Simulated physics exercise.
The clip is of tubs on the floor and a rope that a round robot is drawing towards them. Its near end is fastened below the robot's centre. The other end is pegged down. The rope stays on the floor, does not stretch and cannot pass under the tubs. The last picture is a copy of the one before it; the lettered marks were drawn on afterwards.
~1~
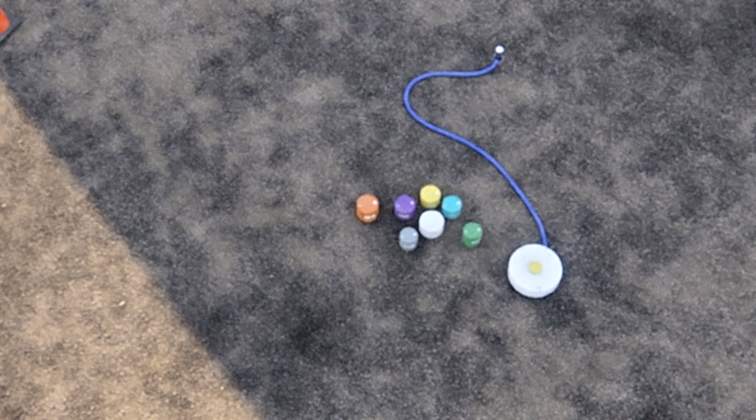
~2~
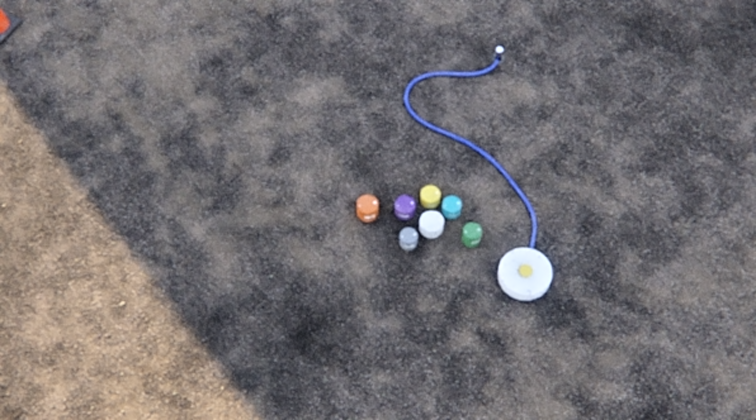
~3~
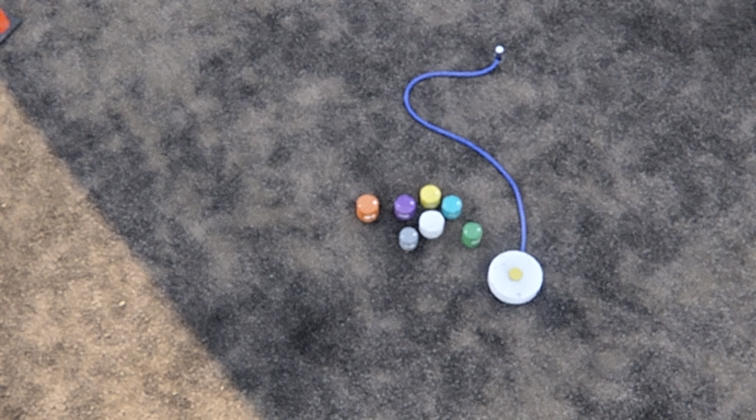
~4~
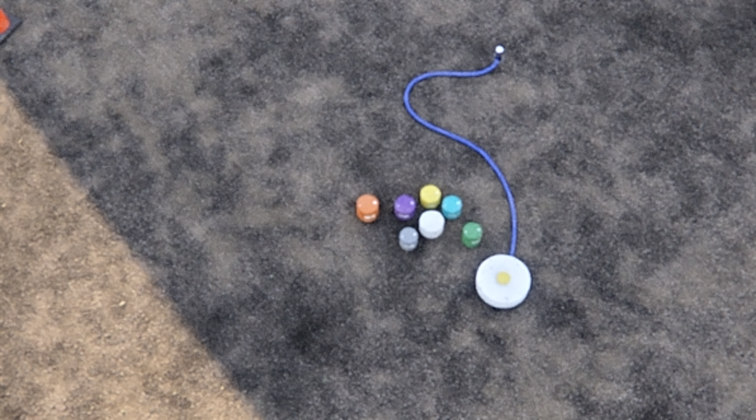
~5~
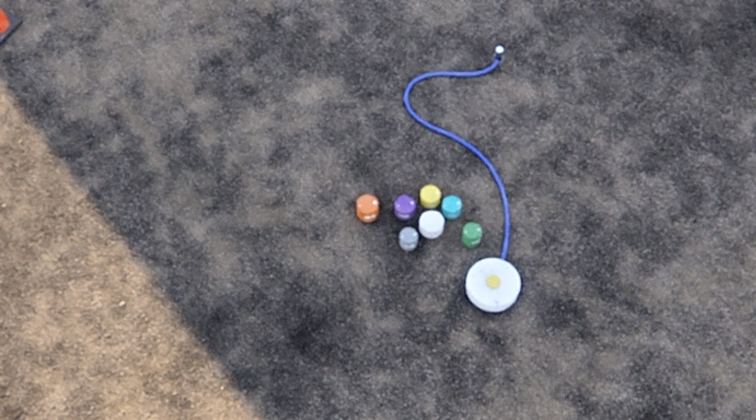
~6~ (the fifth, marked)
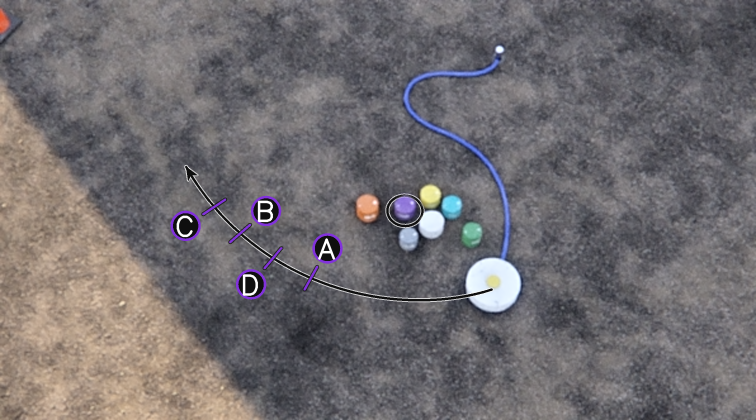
A round white robot with a yellow centre slides a short way left and slightly down over dark, mottled ground seen from high above, with a sandy strip at the lower left. Seven small tubs, orange, purple, yellow, blue, white, grey and green, sit clustered near the middle, unmoving. The winding blue rope's lower part shifts left with the robot, while its pegged upper end and the camera stay still.
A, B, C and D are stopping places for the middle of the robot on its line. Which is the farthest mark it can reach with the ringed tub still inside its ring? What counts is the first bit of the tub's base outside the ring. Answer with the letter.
It can go as far as D.
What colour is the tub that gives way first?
The green one.
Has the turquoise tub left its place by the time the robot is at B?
Yes.
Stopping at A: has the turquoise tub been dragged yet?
No.
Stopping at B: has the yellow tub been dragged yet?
Yes.
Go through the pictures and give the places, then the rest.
In the first frame, grey tub (409, 239); white tub (432, 225); purple tub (405, 208).
In the second frame, robot (525, 275); yellow tub (430, 197).
In the third frame, robot (515, 278); orange tub (368, 208).
In the fourth frame, robot (503, 282); peg (499, 55).
In the fifth frame, robot (493, 286); white tub (432, 225); purple tub (405, 208); yellow tub (430, 197).
On the marked copy, A at (311, 278); B at (240, 233); C at (214, 207); D at (273, 258); the ring at (405, 211); the route from (492, 290) via (307, 276) to (186, 167).
Following D. Soon after the start, robot (414, 296); purple tub (405, 208).
Later, robot (332, 282); purple tub (405, 208).
In the end, robot (272, 254); grey tub (406, 234); white tub (424, 225); purple tub (405, 208); turquoise tub (451, 202); green tub (442, 215); the purple tub is still in its ring.
As for the rest, A is safe but short; B drags the ringed tub to (389, 193); C drags the ringed tub to (372, 177).
